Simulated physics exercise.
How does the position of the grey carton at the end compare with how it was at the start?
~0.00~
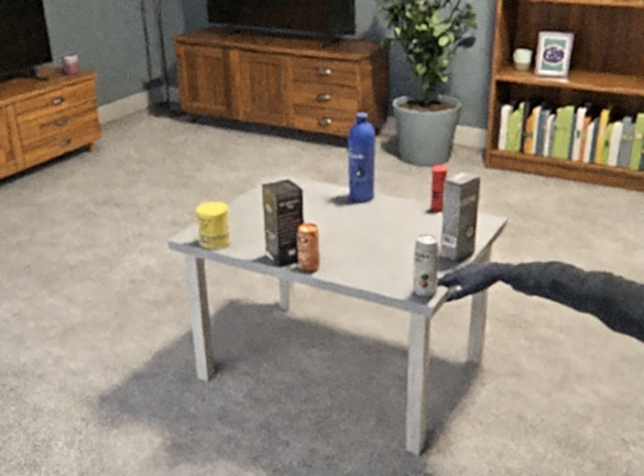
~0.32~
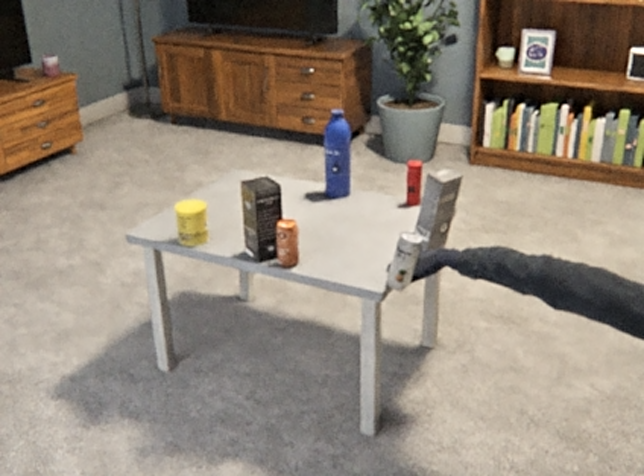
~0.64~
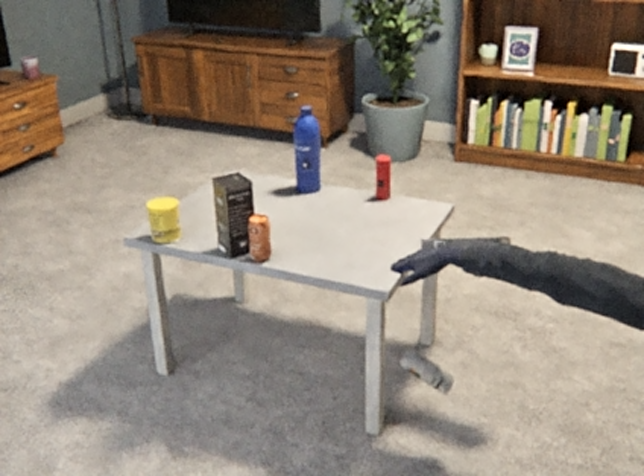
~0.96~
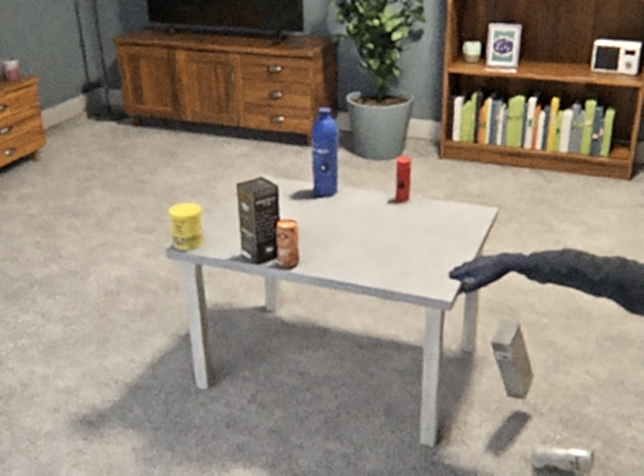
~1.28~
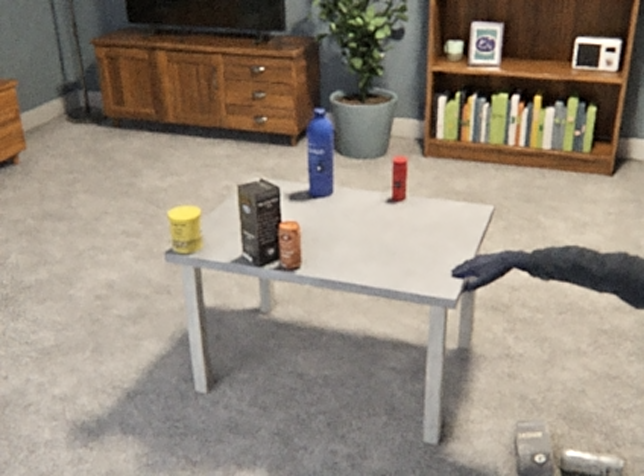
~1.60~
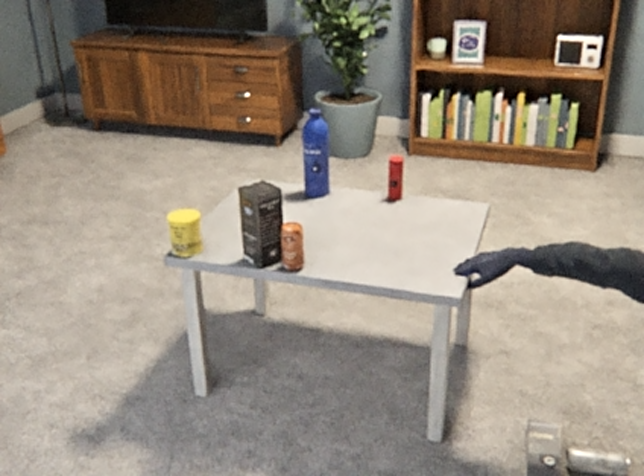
At the start the grey carton stands upright on the table, but by the end it is lying on its side on the carpet.
